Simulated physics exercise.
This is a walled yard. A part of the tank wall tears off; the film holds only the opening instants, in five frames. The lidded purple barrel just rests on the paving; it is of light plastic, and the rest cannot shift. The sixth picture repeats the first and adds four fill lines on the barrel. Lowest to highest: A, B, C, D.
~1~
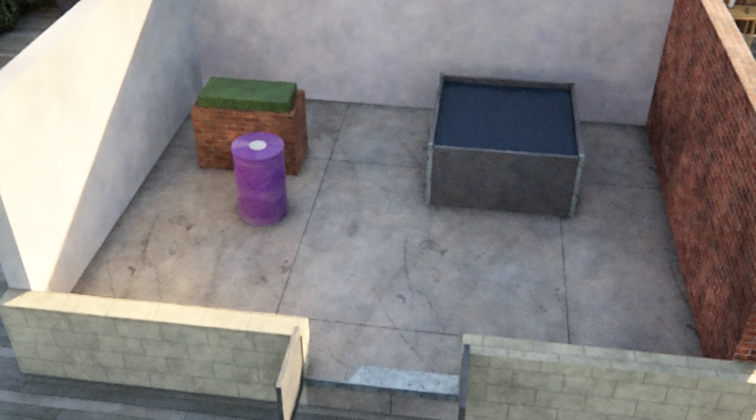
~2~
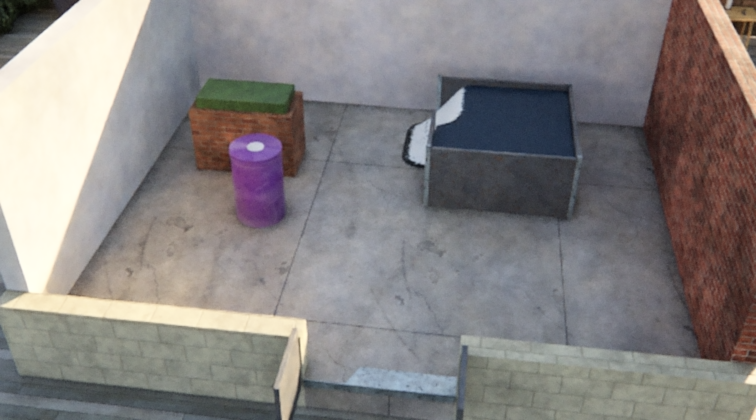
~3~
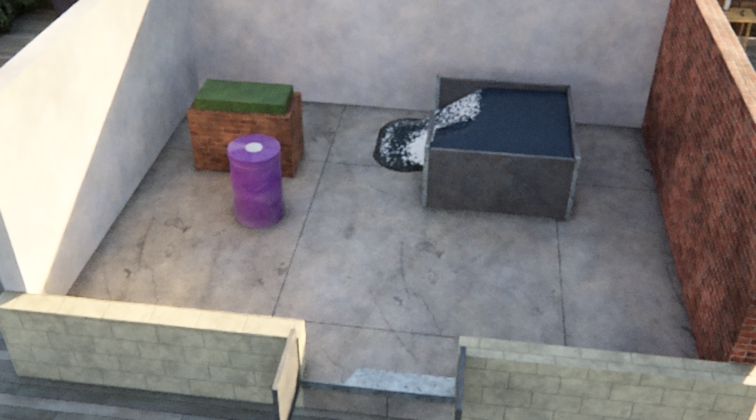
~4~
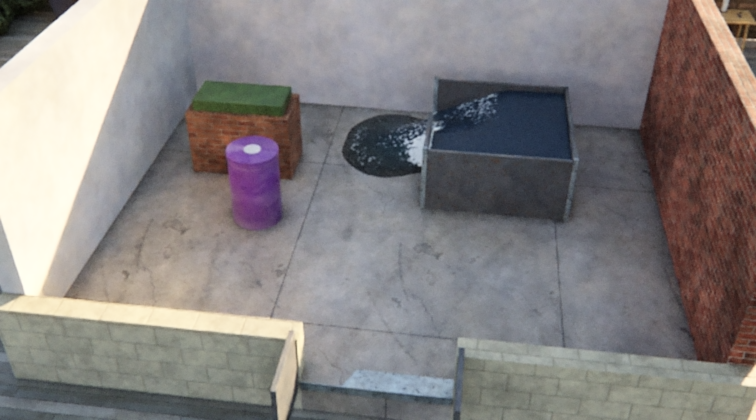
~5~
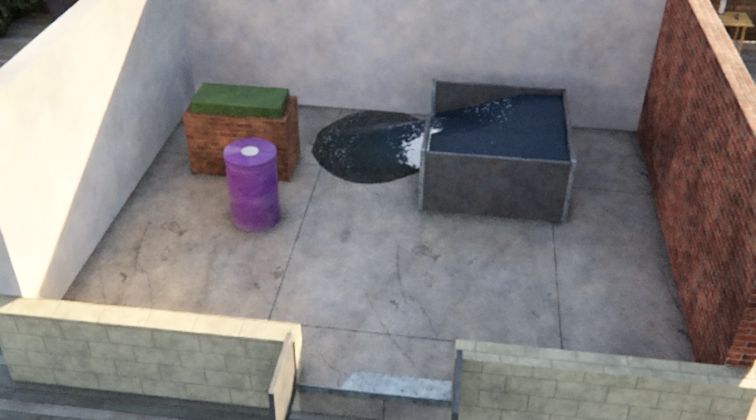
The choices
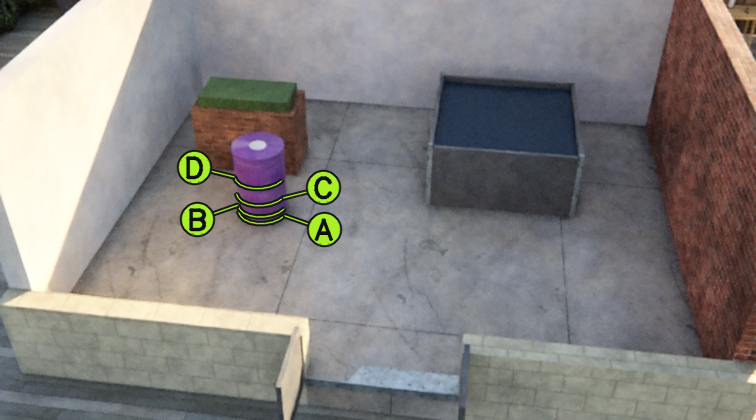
In a walled yard, water pours from a dark tank and spreads left across the ground.
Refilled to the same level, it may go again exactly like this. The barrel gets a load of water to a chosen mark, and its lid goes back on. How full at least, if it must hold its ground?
Take B.
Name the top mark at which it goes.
That would be A.
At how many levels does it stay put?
Three.
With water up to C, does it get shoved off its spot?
No, not at all.
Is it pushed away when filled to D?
No.
On the marked copy, A at (257, 223); B at (256, 216); C at (255, 205); D at (253, 188); from the bottom up A, B, C, D.
With A, it is pushed about half its own width away.
With B, it does not move.
With C, it does not move.
With D, it does not move.
